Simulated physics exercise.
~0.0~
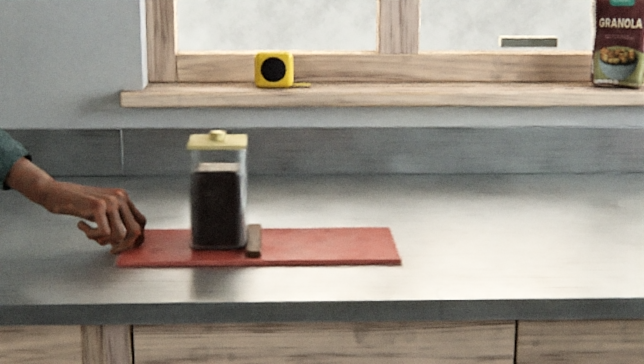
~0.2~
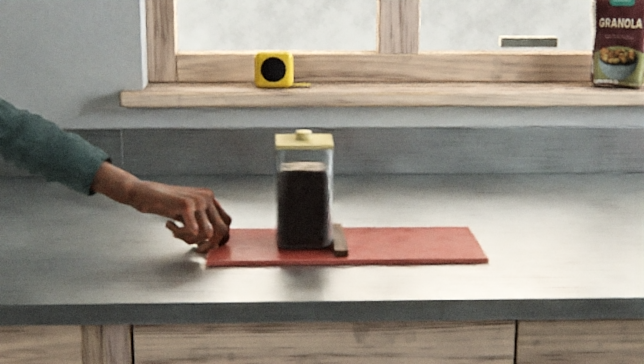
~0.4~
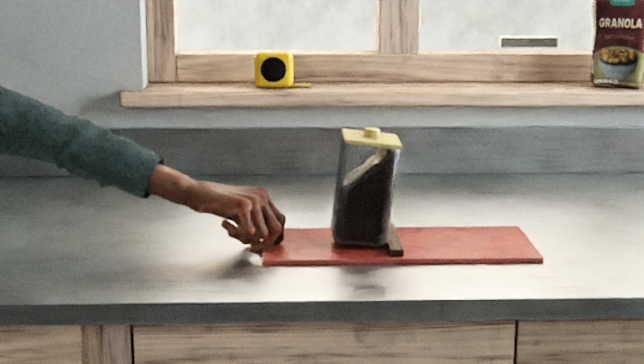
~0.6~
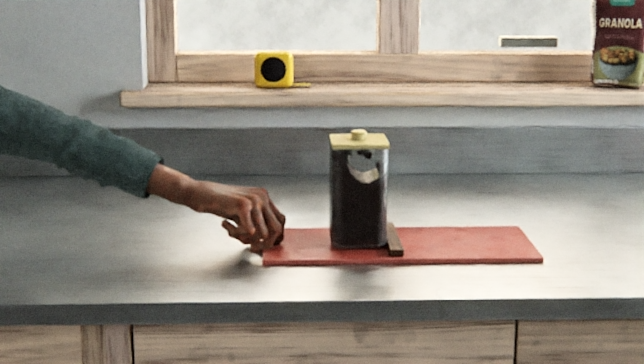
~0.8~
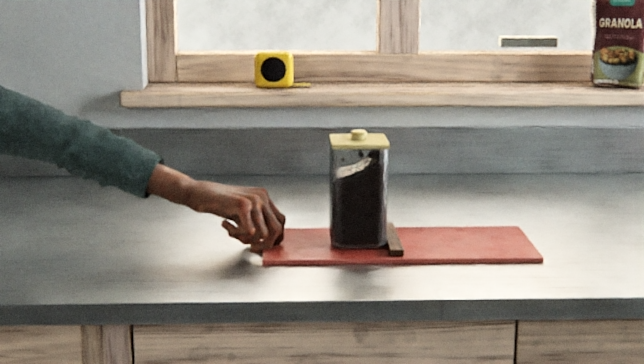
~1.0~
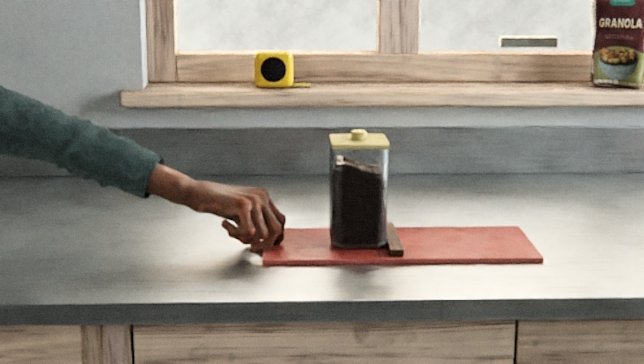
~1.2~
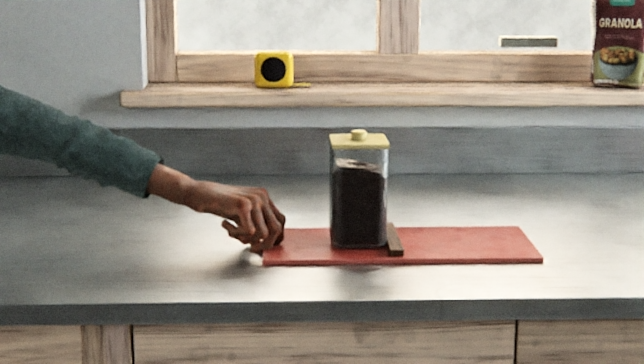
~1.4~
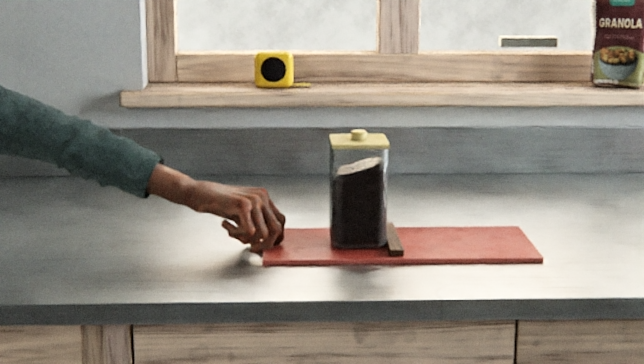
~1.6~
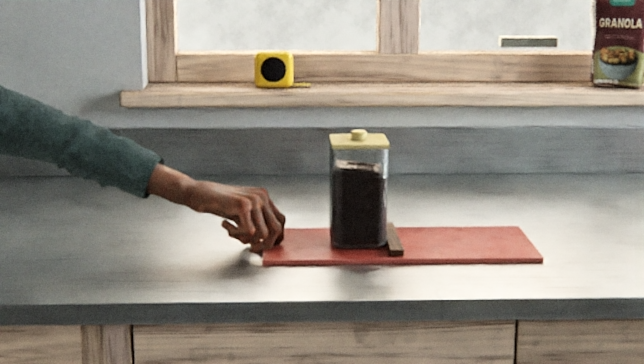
On a kitchen counter, a hand slides a board right and stops; its canister tips, then settles upright.
